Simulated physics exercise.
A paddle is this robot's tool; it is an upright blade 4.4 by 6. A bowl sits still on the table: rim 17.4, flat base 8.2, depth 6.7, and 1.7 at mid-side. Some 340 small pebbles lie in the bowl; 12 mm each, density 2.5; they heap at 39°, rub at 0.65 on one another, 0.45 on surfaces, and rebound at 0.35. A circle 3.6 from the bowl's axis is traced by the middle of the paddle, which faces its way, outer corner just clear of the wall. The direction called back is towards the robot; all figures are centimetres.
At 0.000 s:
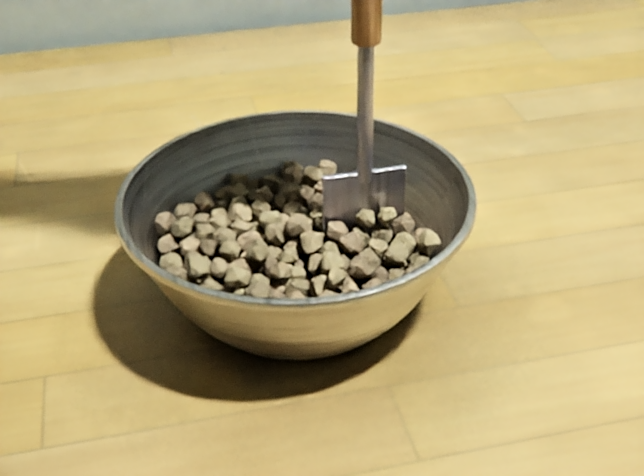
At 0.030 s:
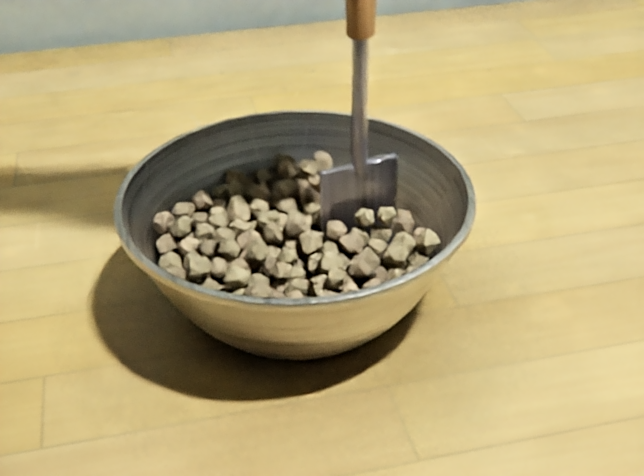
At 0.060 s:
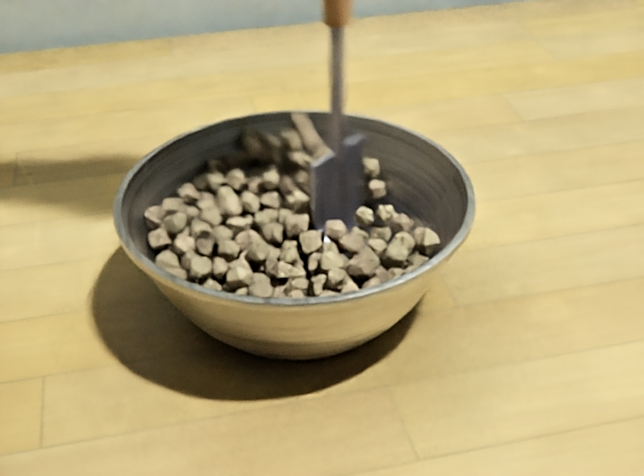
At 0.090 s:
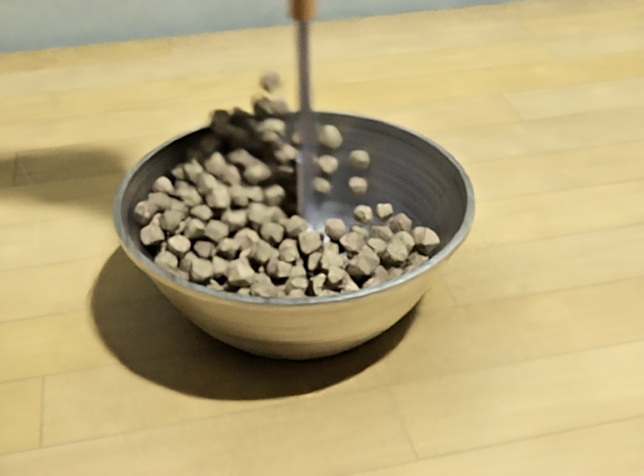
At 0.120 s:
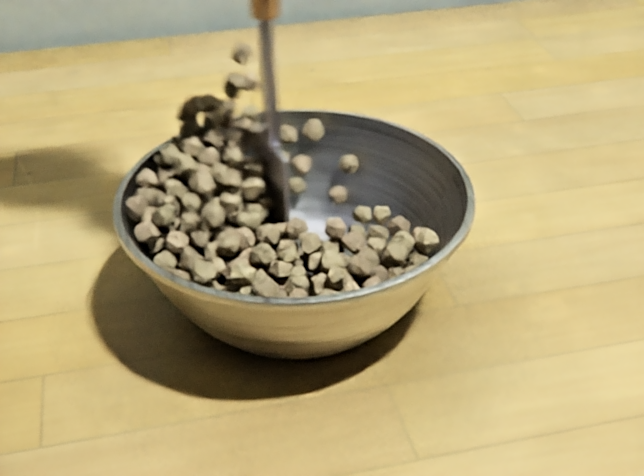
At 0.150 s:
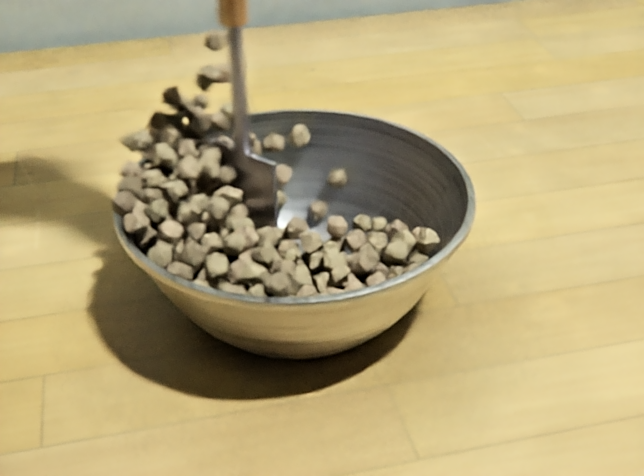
In a bowl on a wooden table, a paddle sweeps left, heaping and scattering small pebbles.
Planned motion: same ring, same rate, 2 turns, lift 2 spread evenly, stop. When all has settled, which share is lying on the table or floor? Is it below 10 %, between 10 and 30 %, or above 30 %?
Above 30 %.
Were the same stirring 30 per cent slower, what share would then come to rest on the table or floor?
My guess is about 30 per cent.
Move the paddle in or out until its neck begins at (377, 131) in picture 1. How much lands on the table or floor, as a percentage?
Table or floor share: Near 40 %.
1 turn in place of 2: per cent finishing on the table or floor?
Then some 30 per cent.
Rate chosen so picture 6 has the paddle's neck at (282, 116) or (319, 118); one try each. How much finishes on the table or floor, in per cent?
First try: Around 30 %; second try: Around 15 %.
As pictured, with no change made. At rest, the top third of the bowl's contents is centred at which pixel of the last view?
Centre, approx.: (293, 237).
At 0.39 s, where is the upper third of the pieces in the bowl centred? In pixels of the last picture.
That third sits centred at about (397, 168).
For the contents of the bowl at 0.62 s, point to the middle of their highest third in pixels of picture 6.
I'd put it close to (249, 249).
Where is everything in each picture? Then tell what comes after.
In the first frame, the paddle neck at (365, 146), 0° round; upper third of the load around (294, 243), from x 165 to 430, top at y 170; 343 in the bowl.
In the second frame, the paddle neck at (359, 138), 11° round; upper third of the load around (291, 238), from x 165 to 430, top at y 165.
In the third frame, the paddle neck at (338, 124), 39° round; upper third of the load around (277, 224), from x 155 to 430, top at y 125.
In the fourth frame, the paddle neck at (305, 117), 68° round; upper third of the load around (241, 206), from x 145 to 430, top at y 85.
In the fifth frame, the paddle neck at (271, 117), 97° round; upper third of the load around (219, 189), from x 135 to 430, top at y 55; 340 in the bowl, 3 in flight or on the tool.
In the sixth frame, the paddle neck at (242, 125), 126° round; upper third of the load around (194, 193), from x 125 to 430, top at y 40; 338 in the bowl, 5 in flight or on the tool.
After 0.39 s, 356° round, highest piece 10 above the table; 241 in the bowl, 58 on the table or floor, 44 in flight or on the tool.
After 0.62 s, 226° round, highest piece 14 above the table; 208 in the bowl, 128 on the table or floor, 7 in flight or on the tool.
After 0.94 s, 0° round, highest piece 6 above the table; 207 in the bowl, 136 on the table or floor.
After 1.64 s, 0° round, highest piece 6 above the table; 207 in the bowl, 136 on the table or floor.
In the end, 207 in the bowl, 136 on the table or floor. That is 40 % on the table or floor.
